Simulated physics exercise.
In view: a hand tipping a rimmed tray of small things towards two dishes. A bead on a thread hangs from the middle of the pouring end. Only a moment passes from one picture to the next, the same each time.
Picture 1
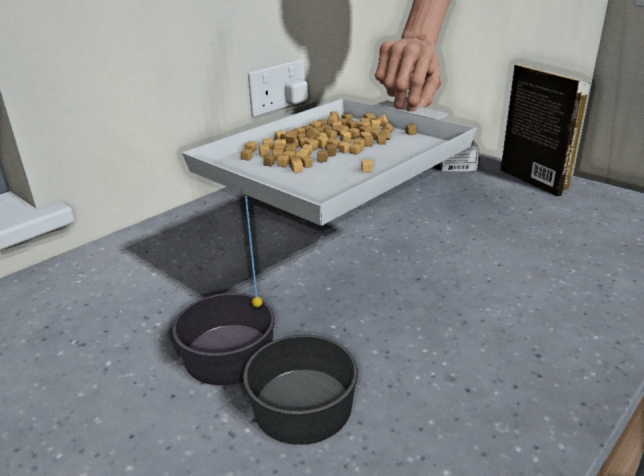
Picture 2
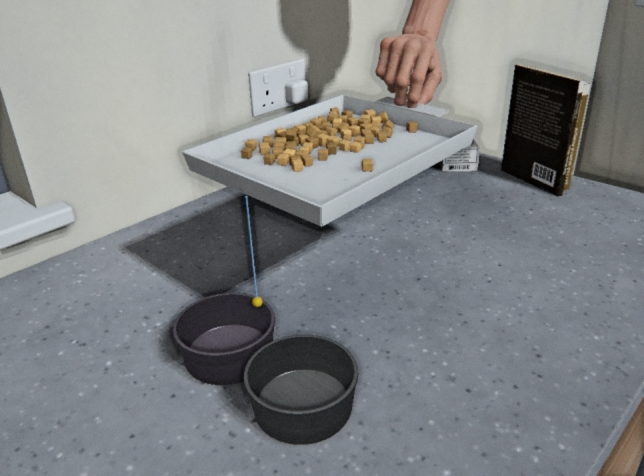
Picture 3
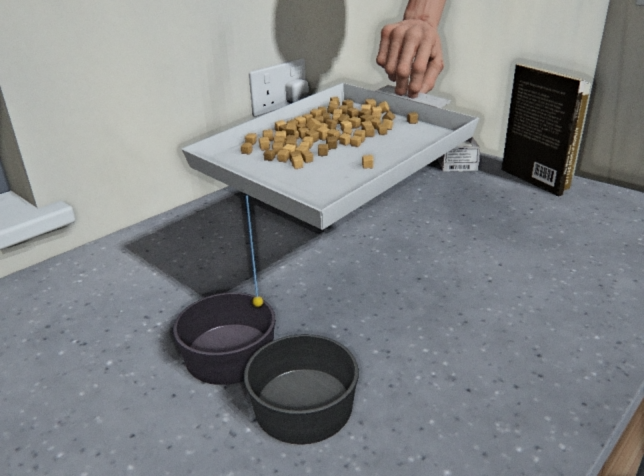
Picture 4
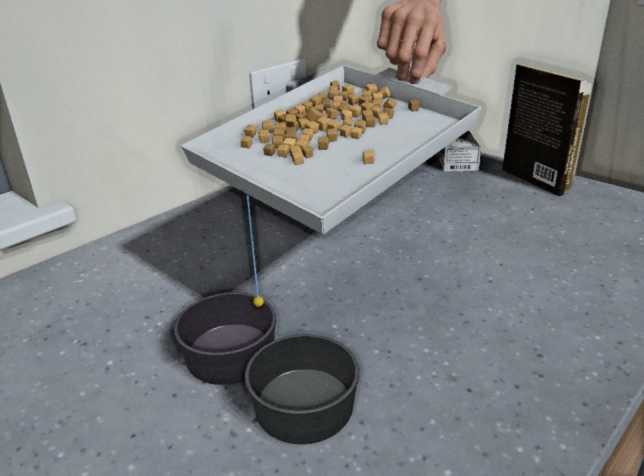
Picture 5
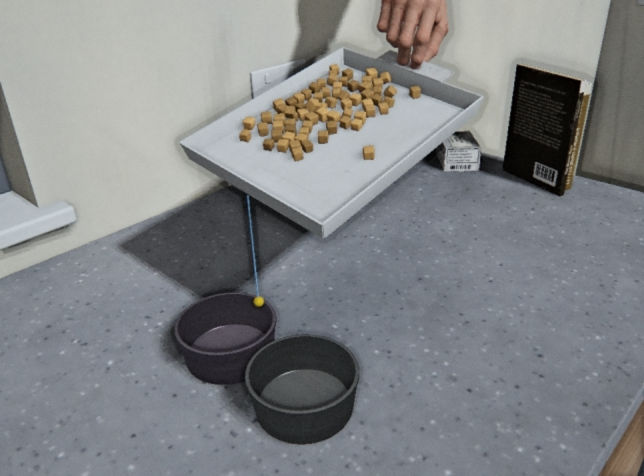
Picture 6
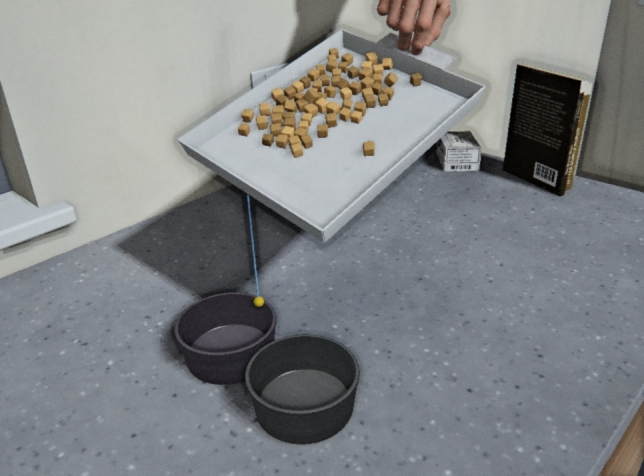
On a speckled grey counter, a hand gradually raising the far end of a tray of small wooden cubes behind two dark dishes.
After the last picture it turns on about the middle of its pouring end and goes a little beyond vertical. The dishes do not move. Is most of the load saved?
In the dishes lies the larger part of it.
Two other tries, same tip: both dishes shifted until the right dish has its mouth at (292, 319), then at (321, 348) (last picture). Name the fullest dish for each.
One: Right. Two: The right one.
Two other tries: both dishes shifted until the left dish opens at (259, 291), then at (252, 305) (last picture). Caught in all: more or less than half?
The first try: The larger part. The second: Over half.
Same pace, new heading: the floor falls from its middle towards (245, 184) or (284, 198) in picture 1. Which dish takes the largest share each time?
First the left one, then right.
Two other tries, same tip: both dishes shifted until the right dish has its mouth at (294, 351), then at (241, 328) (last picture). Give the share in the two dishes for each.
About 70 and 0 per cent.
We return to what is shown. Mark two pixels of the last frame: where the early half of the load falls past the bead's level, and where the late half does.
Early half (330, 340), late half (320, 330).
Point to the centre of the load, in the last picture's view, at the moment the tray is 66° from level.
Around (317, 191).
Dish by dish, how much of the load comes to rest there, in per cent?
Left dish: 0 %, right dish: 70 %.
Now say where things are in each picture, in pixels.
Corners of the pouring end at (187, 152) and (320, 202), level; middle of the load at (321, 138), small wooden cubes; left dish at (186, 360); right dish at (261, 416); bead on its thread at (257, 302), in the first frame.
Corners of the pouring end at (188, 151) and (321, 204), level; middle of the load at (322, 135), in the second frame.
Corners of the pouring end at (187, 148) and (321, 208), tipped barely, lowest at the right corner; middle of the load at (322, 128), in the third frame.
Corners of the pouring end at (186, 145) and (322, 214), tipped a little, lowest at the right corner; middle of the load at (322, 118), in the fourth frame.
Corners of the pouring end at (185, 142) and (322, 220), tipped clearly, lowest at the right corner; middle of the load at (321, 107), in the fifth frame.
Corners of the pouring end at (183, 139) and (323, 226), tipped clearly, lowest at the right corner; middle of the load at (321, 97); left dish at (188, 359); right dish at (263, 416), in the sixth frame.
Soon, tray tipped steeply; nearly all on the tray; a small part in the air.
A while on, tray tipped past a quarter turn; about half on the tray; about a quarter in the right dish; a small part outside both; a small part in the air.
Towards the end, tray tipped past a quarter turn; about two thirds in the right dish; about a quarter outside both.
Finally, tray tipped past a quarter turn; about two thirds in the right dish; none in the left dish; about a quarter outside both.
